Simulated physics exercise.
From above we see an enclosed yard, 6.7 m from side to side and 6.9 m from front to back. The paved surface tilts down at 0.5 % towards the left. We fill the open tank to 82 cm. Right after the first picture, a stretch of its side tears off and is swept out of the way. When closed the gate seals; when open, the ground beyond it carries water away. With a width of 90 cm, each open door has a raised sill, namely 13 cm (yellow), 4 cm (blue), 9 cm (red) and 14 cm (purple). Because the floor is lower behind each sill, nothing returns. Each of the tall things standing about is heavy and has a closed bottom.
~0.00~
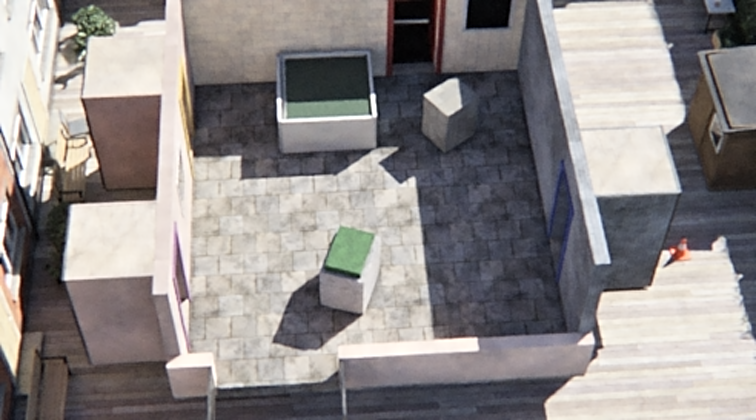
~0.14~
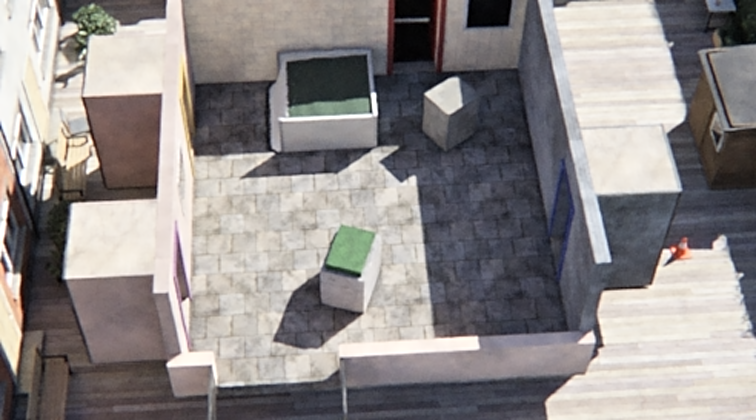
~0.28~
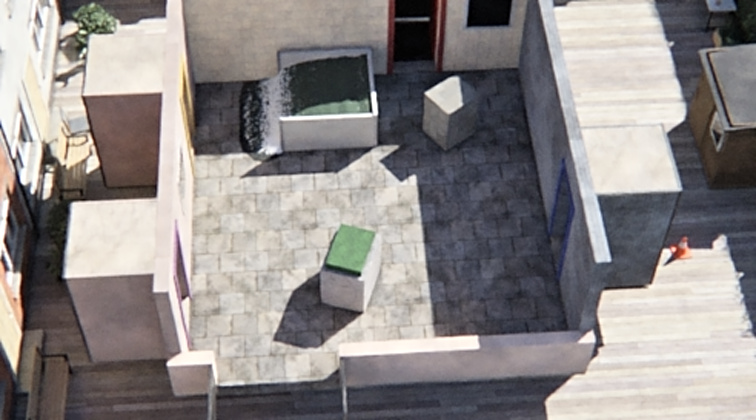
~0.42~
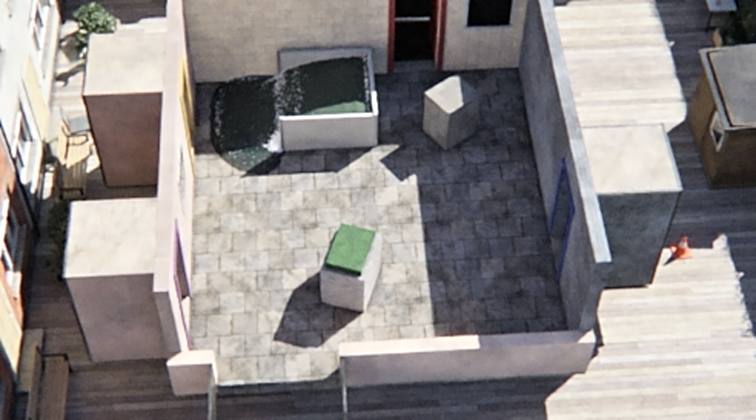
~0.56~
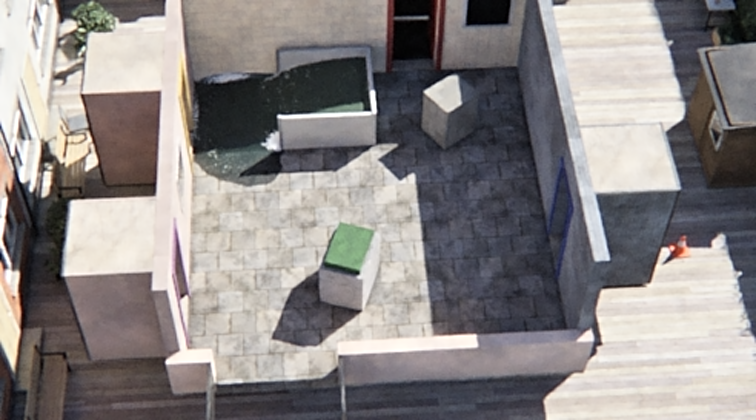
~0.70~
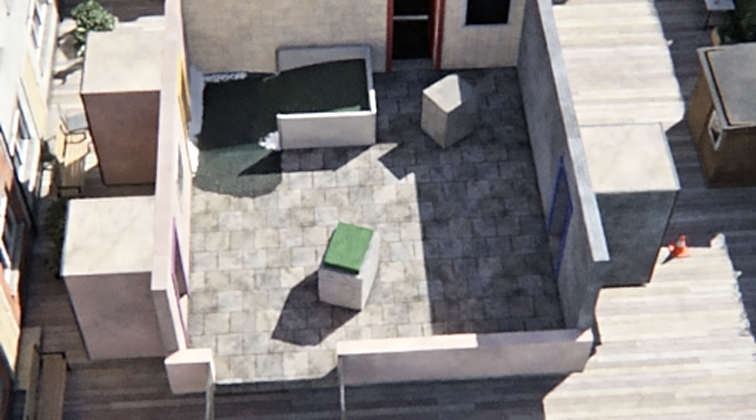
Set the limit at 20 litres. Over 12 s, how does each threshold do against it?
At the yellow door the water goes past it. At the blue door the water stays short of it. At the red door the water stays short of it. At the purple door the water stays short of it.
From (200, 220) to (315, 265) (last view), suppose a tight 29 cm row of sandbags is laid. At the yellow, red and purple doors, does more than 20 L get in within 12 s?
In that case yellow gets more than allowed, red gets no more than allowed, purple gets no more than allowed.
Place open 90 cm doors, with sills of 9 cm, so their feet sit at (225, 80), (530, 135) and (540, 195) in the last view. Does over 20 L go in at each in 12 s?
In that order: Past it, under, not over.
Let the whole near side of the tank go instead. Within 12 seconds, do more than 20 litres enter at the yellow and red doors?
Here's how it goes: Yellow falls short, red falls short.
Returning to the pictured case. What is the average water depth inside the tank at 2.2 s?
Roughly 19 centimetres.
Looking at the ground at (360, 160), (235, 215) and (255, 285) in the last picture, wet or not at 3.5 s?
First spot bone dry, second soaked, third soaked.
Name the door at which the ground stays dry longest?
The blue door.
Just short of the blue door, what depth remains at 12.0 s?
About 1.5 cm.
After 1.4 s water covers 15 % of the floor and is deepest (60 cm) near (194, 95); yellow door 40 cm at the sill, 105 L in, blue door not reached, red door not reached, purple door not reached.
After 2.2 s water covers 20 % of the floor and is deepest (38 cm) near (194, 82); yellow door 32 cm at the sill, 233 L in, blue door not reached, red door not reached, purple door 4 cm at the sill, 0 L in.
After 3.5 s water covers 45 % of the floor and is deepest (26 cm) near (186, 373); yellow door 17 cm at the sill, 299 L in, blue door not reached, red door 3 cm at the sill, 0 L in, purple door 6 cm at the sill, 0 L in.
After 7.0 s water covers 50 % of the floor and is deepest (18 cm) near (194, 88); yellow door 12 cm at the sill, 306 L in, blue door not reached, red door 1 cm at the sill, 0 L in, purple door 6 cm at the sill, 0 L in.
After 12.0 s water covers 70 % of the floor and is deepest (7 cm) near (186, 373); yellow door 5 cm at the sill, 306 L in, blue door 2 cm at the sill, 0 L in, red door 1 cm at the sill, 0 L in, purple door 6 cm at the sill, 0 L in.
